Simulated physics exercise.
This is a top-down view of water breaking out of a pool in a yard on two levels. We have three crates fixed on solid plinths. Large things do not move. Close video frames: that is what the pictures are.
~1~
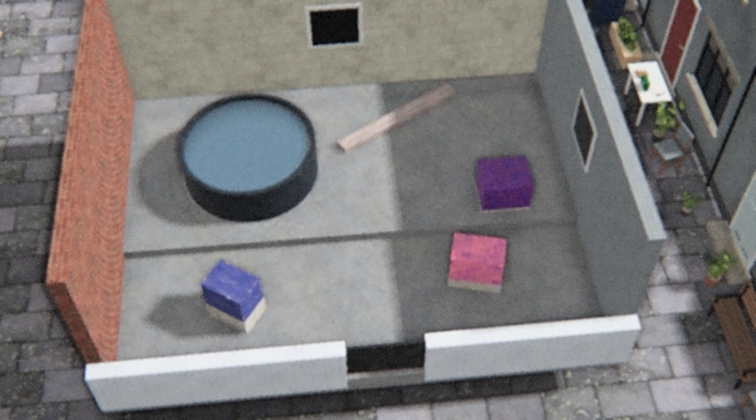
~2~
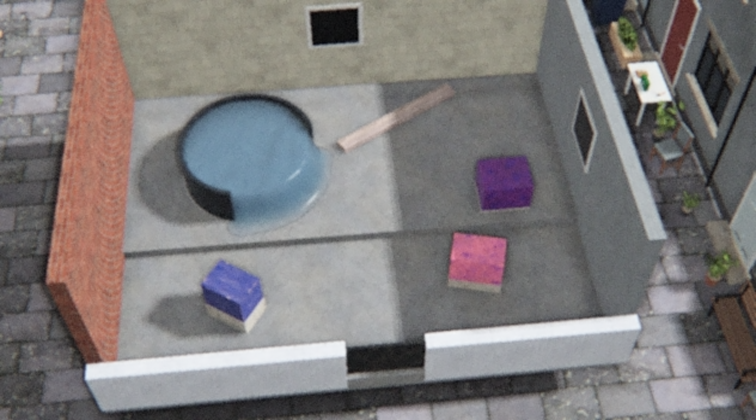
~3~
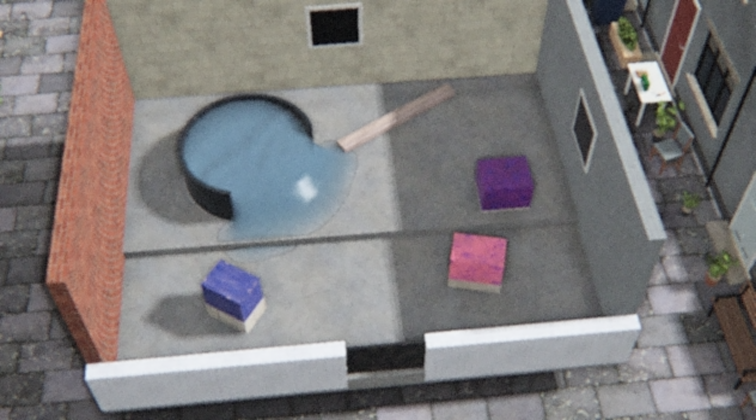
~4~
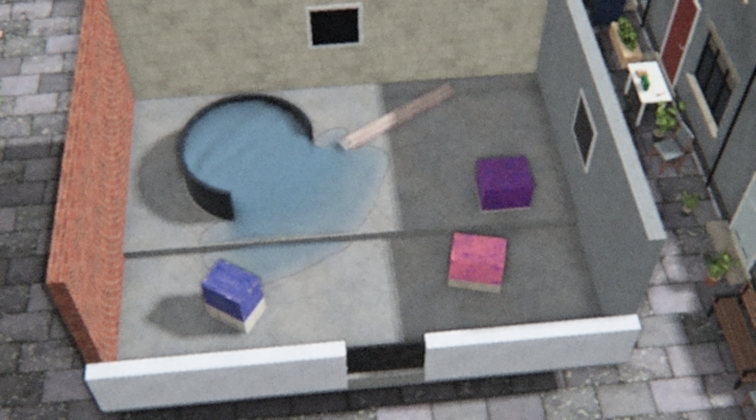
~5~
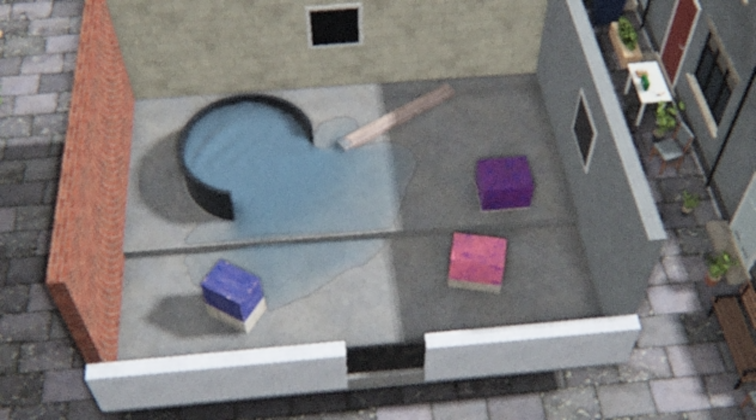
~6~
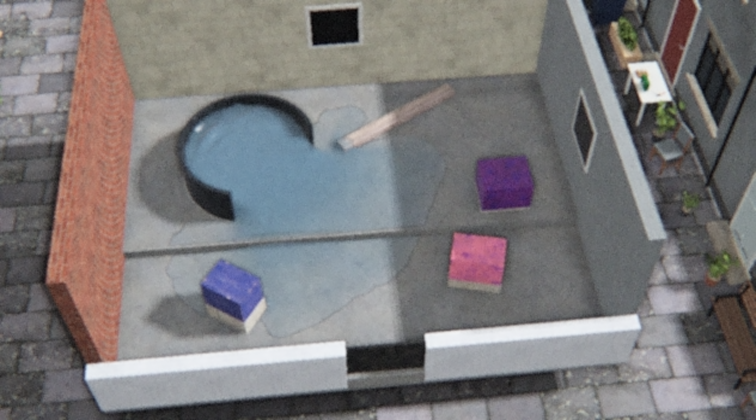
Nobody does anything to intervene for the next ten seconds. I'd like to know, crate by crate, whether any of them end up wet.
Here is how they end up: The blue crate is left dry; the pink crate gets wet; the purple crate gets wet.
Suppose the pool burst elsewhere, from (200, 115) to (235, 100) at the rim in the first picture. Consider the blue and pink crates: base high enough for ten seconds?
The blue crate is untouched and the pink crate is untouched.
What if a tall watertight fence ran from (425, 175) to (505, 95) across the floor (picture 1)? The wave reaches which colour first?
It's the crate marked blue.
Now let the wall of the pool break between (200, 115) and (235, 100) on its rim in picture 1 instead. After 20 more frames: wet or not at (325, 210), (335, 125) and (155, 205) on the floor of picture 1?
Taken in turn, that's not reached, reached, and finally reached.
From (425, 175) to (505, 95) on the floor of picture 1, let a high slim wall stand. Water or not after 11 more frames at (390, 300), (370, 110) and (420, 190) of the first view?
As listed: Flooded, clear, covered.
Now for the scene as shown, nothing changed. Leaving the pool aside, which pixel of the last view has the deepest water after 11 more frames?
About at (469, 354).
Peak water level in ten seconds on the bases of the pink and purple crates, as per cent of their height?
Around 140 in a hundred for the first and 570 in a hundred for the second.
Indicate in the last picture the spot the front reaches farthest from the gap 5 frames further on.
Close to (548, 162).
A moment on, water covers 50 % of the floor; the blue crate water round its plinth, the pink crate water round its plinth, the purple crate water round its plinth.
Next, water covers 60 % of the floor; the blue crate water round its plinth, the pink crate water round its plinth, the purple crate water round its plinth.
Then, water covers 70 % of the floor; the blue crate water round its plinth, the pink crate water round its plinth, the purple crate water round its plinth.
Later, water covers 75 % of the floor; the blue crate water round its plinth, the pink crate water round its plinth, the purple crate water round its plinth.
In the end, water covers 85 % of the floor; the blue crate stayed above the water, the pink crate was topped, the purple crate was topped.
